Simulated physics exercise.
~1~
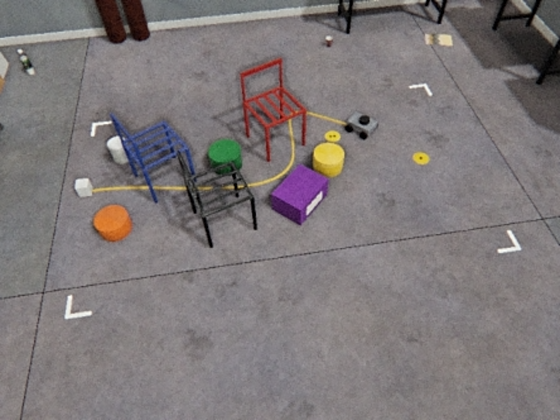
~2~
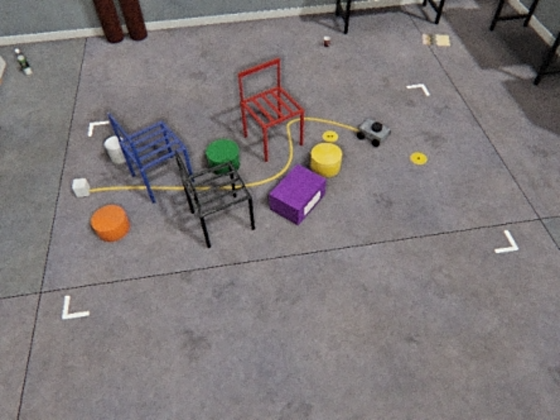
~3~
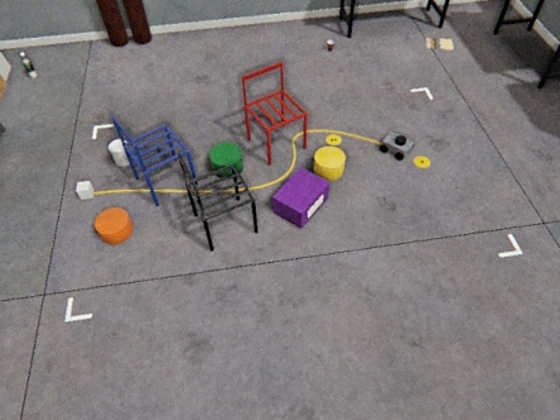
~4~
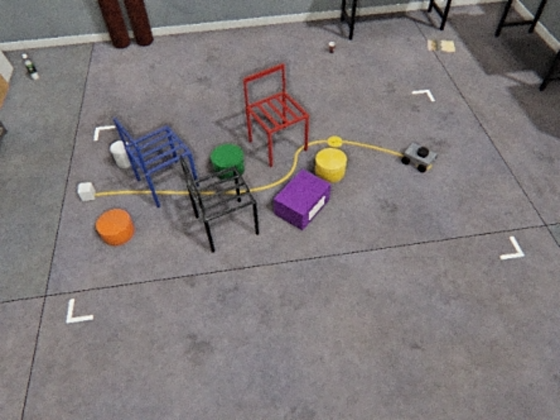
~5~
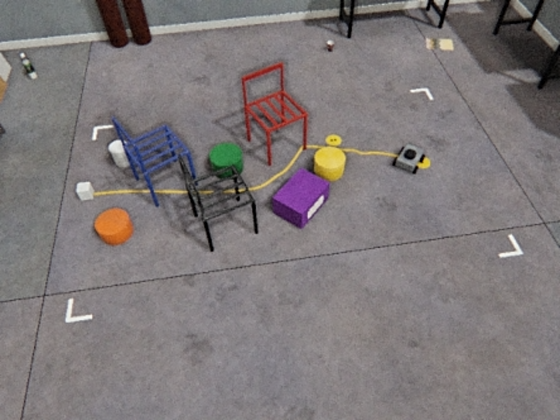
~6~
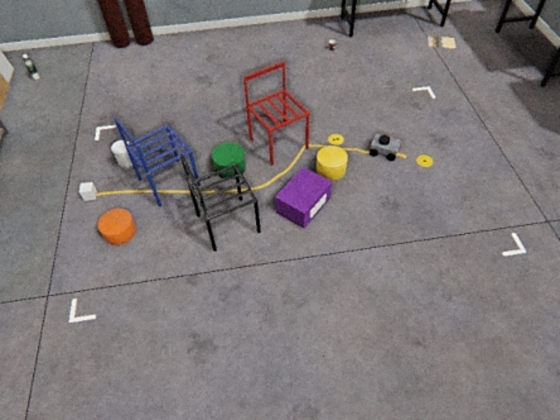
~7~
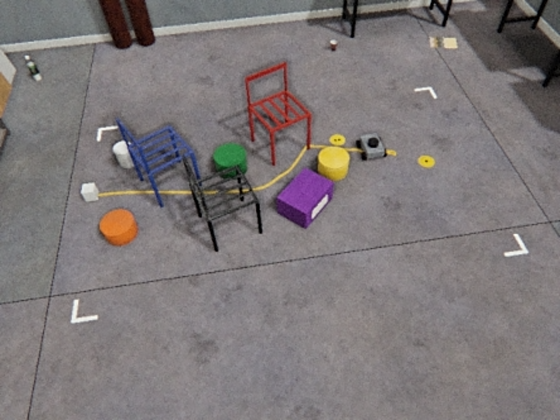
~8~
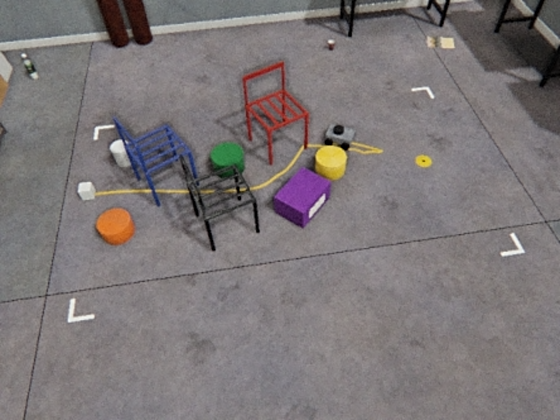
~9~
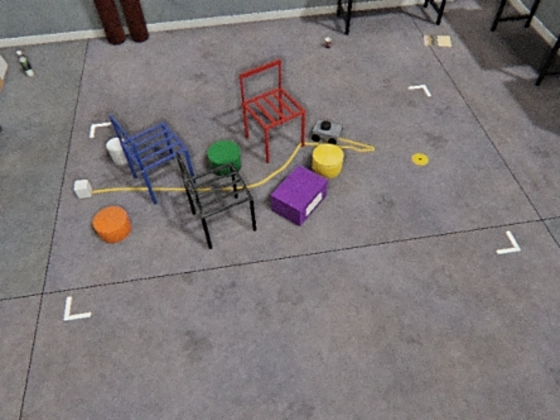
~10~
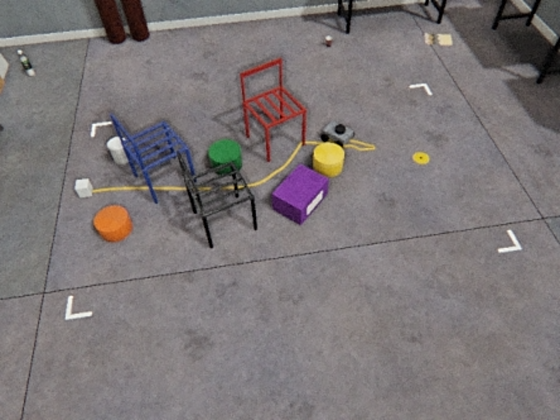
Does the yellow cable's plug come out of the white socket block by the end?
No, the plug stays in the white block at the left, with the yellow cable still running from it.
Chairs stand while a cart pulls a yellow cable right, then returns left behind a tub.
